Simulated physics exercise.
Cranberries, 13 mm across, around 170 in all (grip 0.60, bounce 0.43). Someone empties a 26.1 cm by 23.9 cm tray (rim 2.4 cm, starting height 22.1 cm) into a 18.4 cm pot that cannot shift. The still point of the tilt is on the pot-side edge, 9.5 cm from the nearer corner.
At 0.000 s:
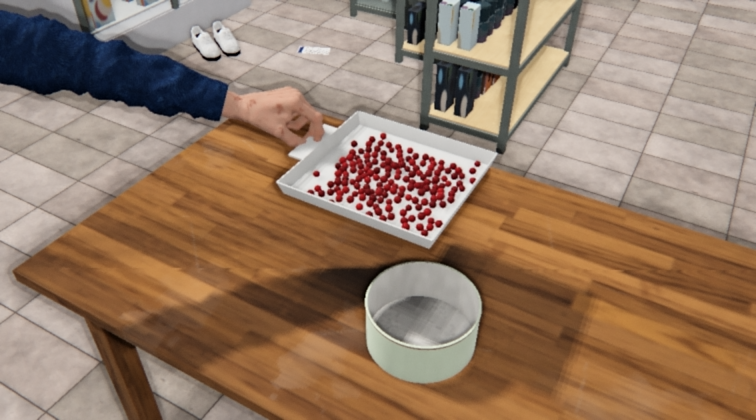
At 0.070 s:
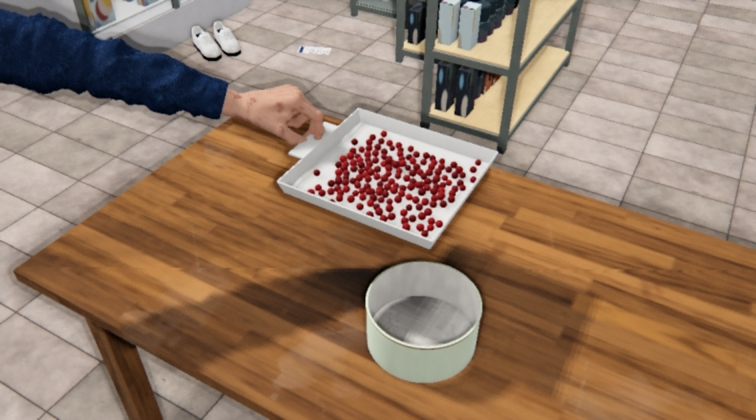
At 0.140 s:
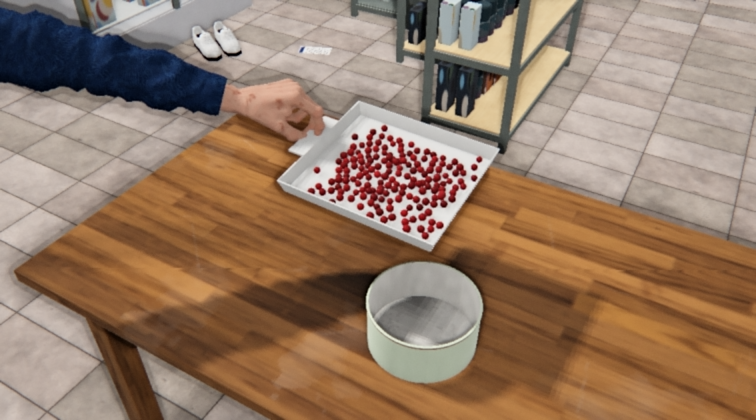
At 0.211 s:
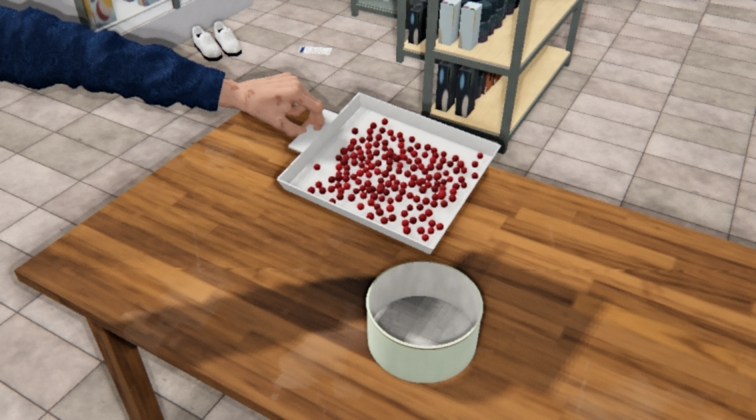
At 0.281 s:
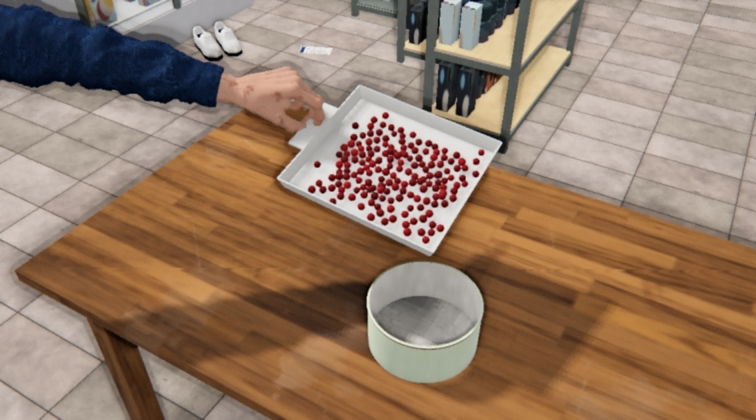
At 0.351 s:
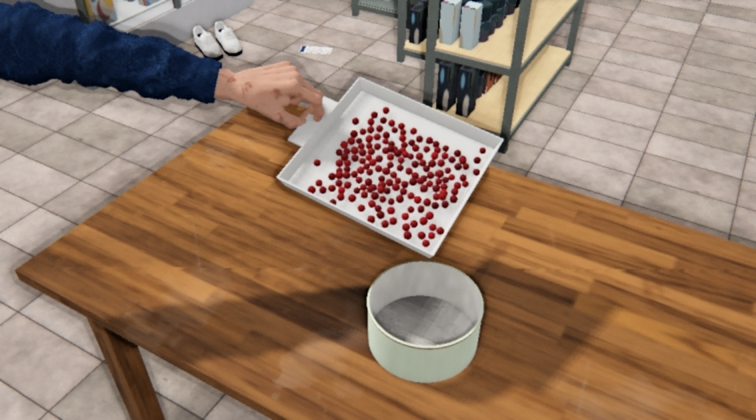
On a wooden table, a hand gradually tilts a white tray of small red balls.
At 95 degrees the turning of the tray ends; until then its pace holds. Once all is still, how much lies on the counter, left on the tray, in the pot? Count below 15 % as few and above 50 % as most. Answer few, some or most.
Counter: Few, tray: Few, pot: Most.
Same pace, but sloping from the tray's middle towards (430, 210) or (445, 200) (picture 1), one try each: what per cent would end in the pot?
About 75 and 20 per cent.
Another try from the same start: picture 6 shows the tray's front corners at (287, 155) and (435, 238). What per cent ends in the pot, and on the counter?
Pot 35, counter 65.
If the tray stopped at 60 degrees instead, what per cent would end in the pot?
In that case some 0 per cent.
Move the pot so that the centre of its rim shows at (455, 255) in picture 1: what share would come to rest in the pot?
Some 5 per cent.
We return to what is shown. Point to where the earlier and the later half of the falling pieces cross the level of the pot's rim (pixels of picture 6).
First near (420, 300), later near (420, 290).
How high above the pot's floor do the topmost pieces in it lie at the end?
Some 3.0 cm.
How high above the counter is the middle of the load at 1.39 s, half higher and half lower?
About 24 cm.
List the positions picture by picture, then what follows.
In the first picture, tray tilt 0 degrees, front corners at (283, 181) and (430, 236); middle of the pieces at (391, 182); pot at (423, 301).
In the second picture, tray tilt 1 degrees, front corners at (283, 180) and (430, 237); middle of the pieces at (392, 181).
In the third picture, tray tilt 5 degrees, front corners at (284, 179) and (431, 240), lowest corner right front; middle of the pieces at (392, 180).
In the fourth picture, tray tilt 9 degrees, front corners at (283, 178) and (431, 243), lowest corner right front; middle of the pieces at (393, 177).
In the fifth picture, tray tilt 13 degrees, front corners at (284, 177) and (431, 247), lowest corner right front; middle of the pieces at (393, 176).
In the sixth picture, tray tilt 17 degrees, front corners at (284, 176) and (431, 249), lowest corner right front; middle of the pieces at (394, 175); pot at (425, 301). Its pace works out near 60 degrees a second.
Then, at 0.97 s, tilt 54 degrees; the tray holds 100 %, the pot 0 %.
After 1.39 s, tilt 78 degrees; the tray holds 95 %, the pot 5 %.
After 1.88 s, tilt 95 degrees; the tray holds 5 %, the pot 90 %.
At rest (2.7 s), counter 5 %, tray 0 %, pot 95 %.
